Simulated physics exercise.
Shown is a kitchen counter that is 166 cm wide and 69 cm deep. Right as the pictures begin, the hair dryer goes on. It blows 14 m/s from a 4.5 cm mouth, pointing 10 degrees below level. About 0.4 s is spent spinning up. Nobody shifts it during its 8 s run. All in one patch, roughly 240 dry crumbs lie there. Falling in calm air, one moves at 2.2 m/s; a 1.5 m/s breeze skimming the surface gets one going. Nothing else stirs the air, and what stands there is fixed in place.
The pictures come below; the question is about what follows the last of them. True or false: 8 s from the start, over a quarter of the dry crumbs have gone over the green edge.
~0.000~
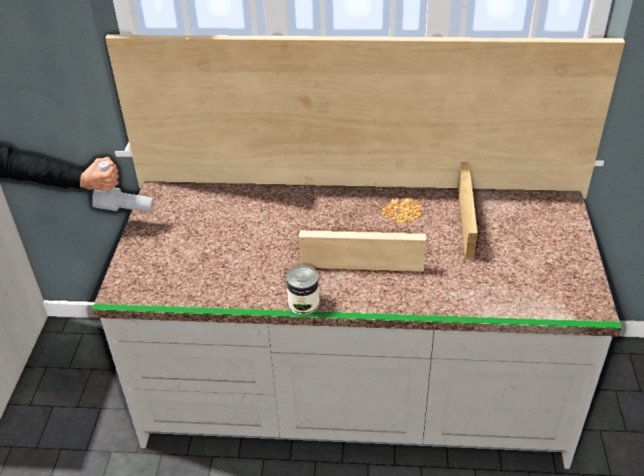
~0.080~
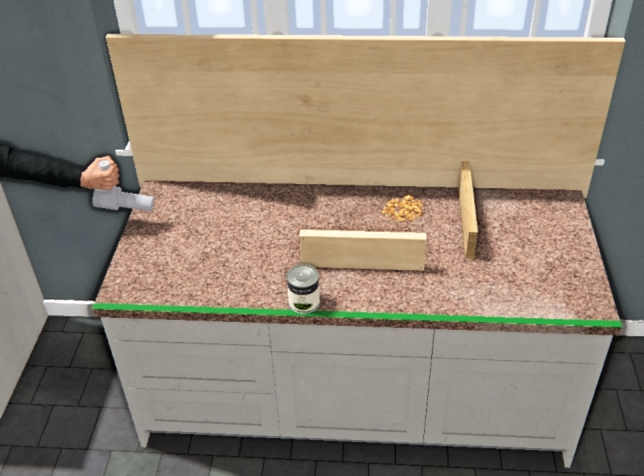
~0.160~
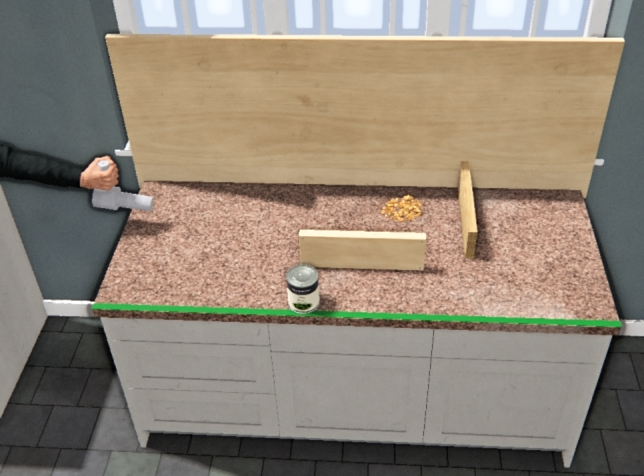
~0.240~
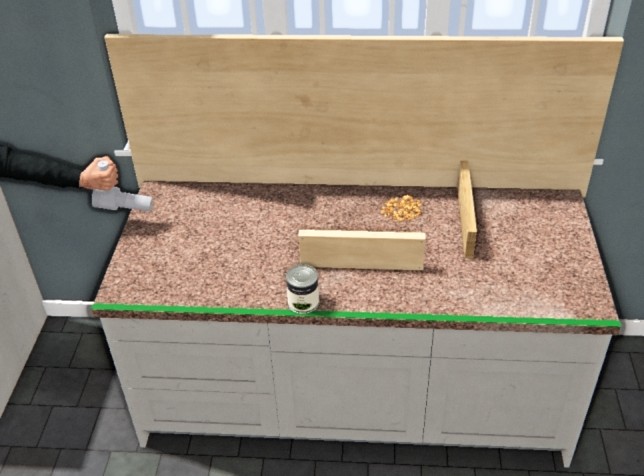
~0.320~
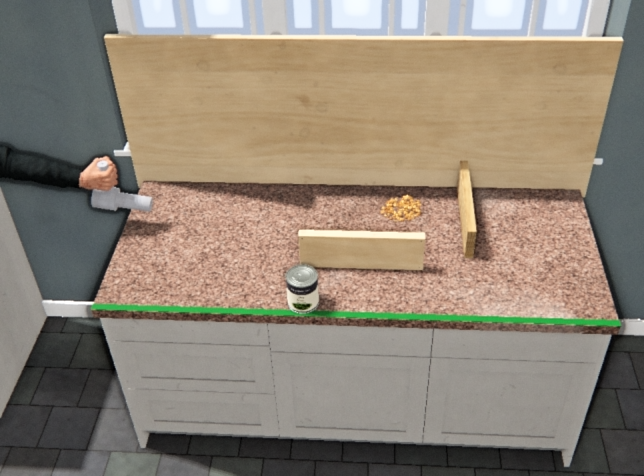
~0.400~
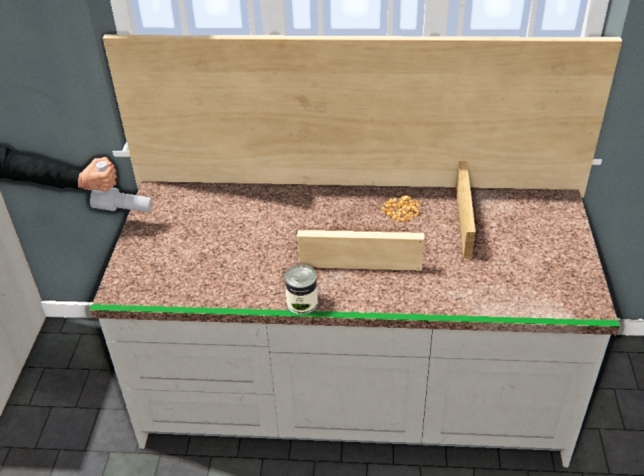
False.
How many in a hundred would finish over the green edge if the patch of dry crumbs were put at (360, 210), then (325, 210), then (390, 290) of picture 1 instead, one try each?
About 1, 0 and 0 in a hundred, in that order.
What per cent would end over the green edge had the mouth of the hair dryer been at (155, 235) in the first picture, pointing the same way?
Estimate: About 0 %.
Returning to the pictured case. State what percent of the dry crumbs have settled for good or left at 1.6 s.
About 40 %.
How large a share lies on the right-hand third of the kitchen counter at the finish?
Near 100 %.
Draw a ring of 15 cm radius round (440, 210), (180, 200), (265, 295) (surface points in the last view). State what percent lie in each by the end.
100 %, 0 %, 0 %.
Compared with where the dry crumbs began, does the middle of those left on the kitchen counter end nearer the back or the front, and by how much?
Towards the back, some 15 cm.
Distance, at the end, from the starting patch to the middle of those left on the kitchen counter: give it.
About 25 centimetres.
After 1.6 s, 61 % are on the move or not yet settled, 0 % are over the green edge; the middle of those still in play is near (456, 185).
After 2.6 s, 58 % are on the move or not yet settled, 0 % are over the green edge; the middle of those still in play is near (456, 185).
After 4.4 s, 54 % are on the move or not yet settled, 0 % are over the green edge; the middle of those still in play is near (455, 184).
After 8.0 s, at the end, 0 % are over the green edge; the middle of those still in play is near (456, 184).
